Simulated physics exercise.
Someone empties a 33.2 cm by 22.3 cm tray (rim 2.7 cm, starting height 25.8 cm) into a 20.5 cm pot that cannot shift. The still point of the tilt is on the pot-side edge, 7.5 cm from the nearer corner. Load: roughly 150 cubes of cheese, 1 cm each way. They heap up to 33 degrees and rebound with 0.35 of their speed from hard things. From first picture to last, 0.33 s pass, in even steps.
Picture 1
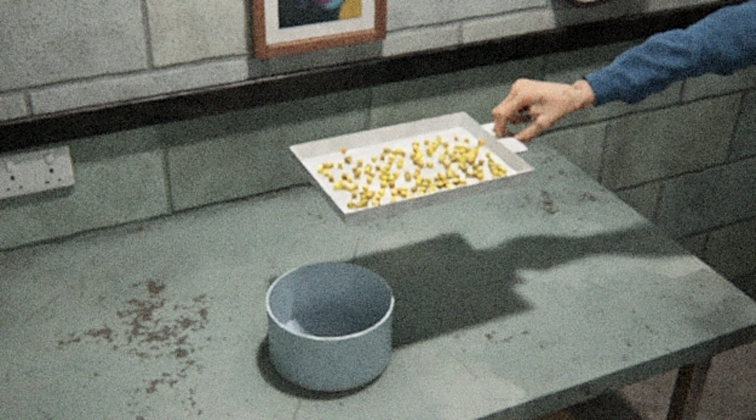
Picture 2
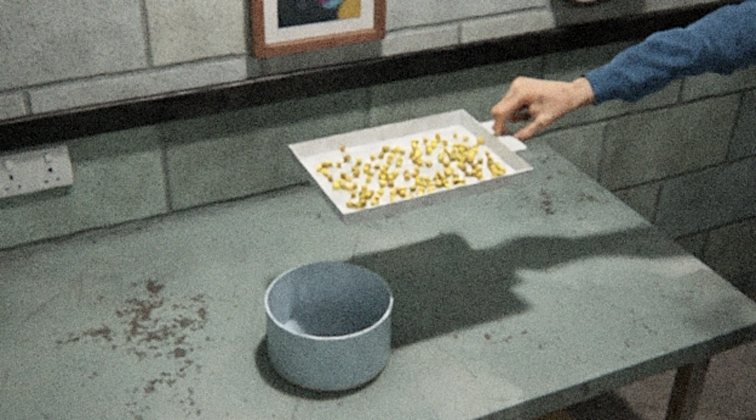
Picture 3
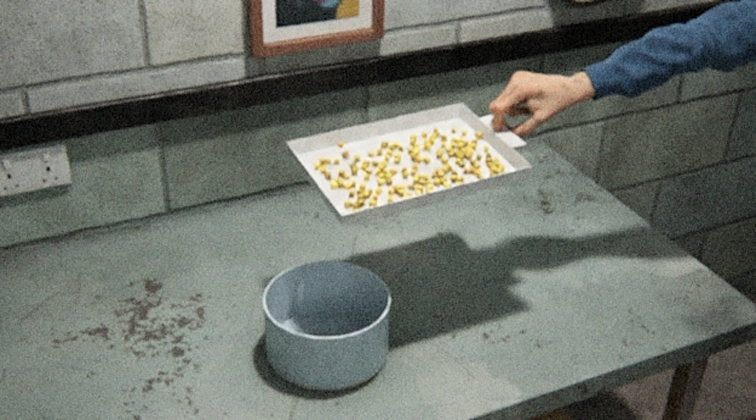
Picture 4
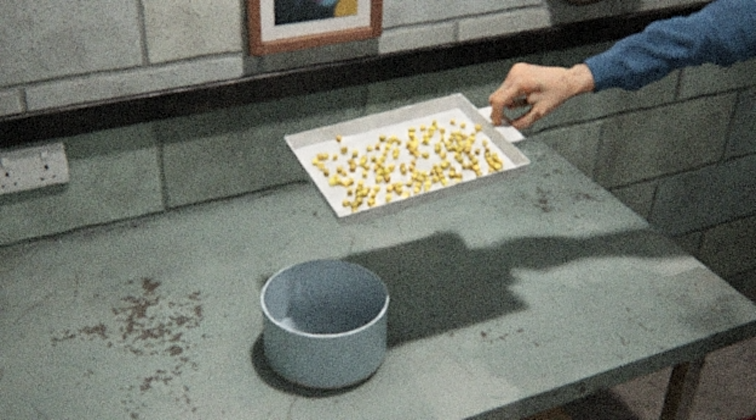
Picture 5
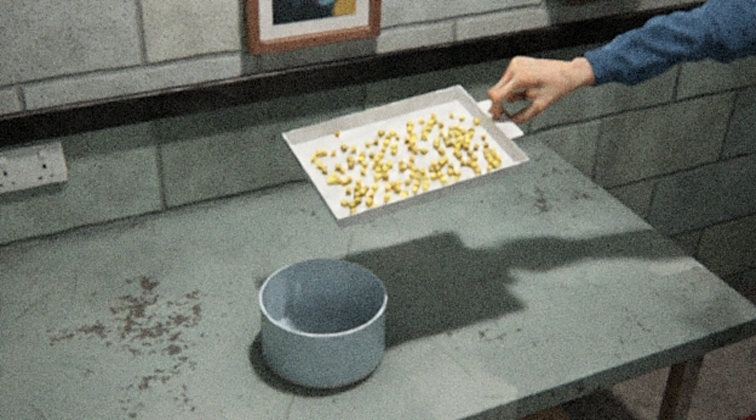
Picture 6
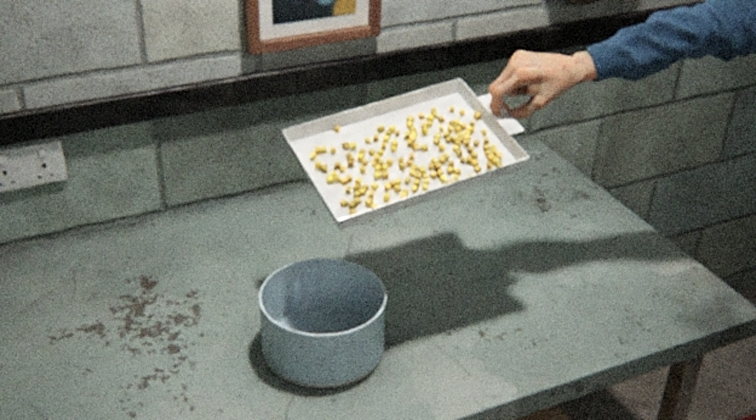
White tray of small yellow cheese cubes tilting slightly, held by a blue-sleeved hand above a table with a blue-grey pot.
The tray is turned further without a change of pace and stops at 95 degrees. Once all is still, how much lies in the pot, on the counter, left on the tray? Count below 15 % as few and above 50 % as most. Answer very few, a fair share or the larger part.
Pot: The larger part, counter: A fair share, tray: Very few.
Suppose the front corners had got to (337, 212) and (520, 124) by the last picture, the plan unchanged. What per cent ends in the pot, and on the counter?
Pot 80, counter 20.
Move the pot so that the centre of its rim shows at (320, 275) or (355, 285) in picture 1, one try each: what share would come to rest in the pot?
Some 40 and 80 per cent.
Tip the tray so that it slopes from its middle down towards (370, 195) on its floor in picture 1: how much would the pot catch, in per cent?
Some 90 per cent.
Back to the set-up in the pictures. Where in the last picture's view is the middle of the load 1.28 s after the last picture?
At about (393, 205).
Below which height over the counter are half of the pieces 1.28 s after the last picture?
Some 26 cm.
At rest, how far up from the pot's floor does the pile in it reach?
About 2.0 cm.
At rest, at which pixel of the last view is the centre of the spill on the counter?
At about (412, 383).
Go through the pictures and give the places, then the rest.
In the first picture, tray tilt 0 degrees, front corners at (347, 211) and (530, 168); middle of the pieces at (418, 171); pot at (330, 298).
In the second picture, tray tilt 1 degrees, front corners at (346, 211) and (529, 168); middle of the pieces at (417, 170).
In the third picture, tray tilt 4 degrees, front corners at (344, 212) and (527, 165), lowest corner left front; middle of the pieces at (415, 167).
In the fourth picture, tray tilt 7 degrees, front corners at (342, 213) and (526, 161), lowest corner left front; middle of the pieces at (413, 163).
In the fifth picture, tray tilt 10 degrees, front corners at (340, 215) and (524, 159), lowest corner left front; middle of the pieces at (412, 160).
In the sixth picture, tray tilt 13 degrees, front corners at (340, 217) and (525, 156), lowest corner left front; middle of the pieces at (412, 157); pot at (323, 295).
Then, 0.77 s after the last picture, tilt 51 degrees; the tray holds 100 %, the pot 0 %.
Then, 1.28 s after the last picture, tilt 77 degrees; the tray holds 90 %, the pot 5 %.
Then, 1.86 s after the last picture, tilt 95 degrees; the tray holds 25 %, the pot 30 %.
In the end, pot 65 %, counter 30 %, tray 0 %.
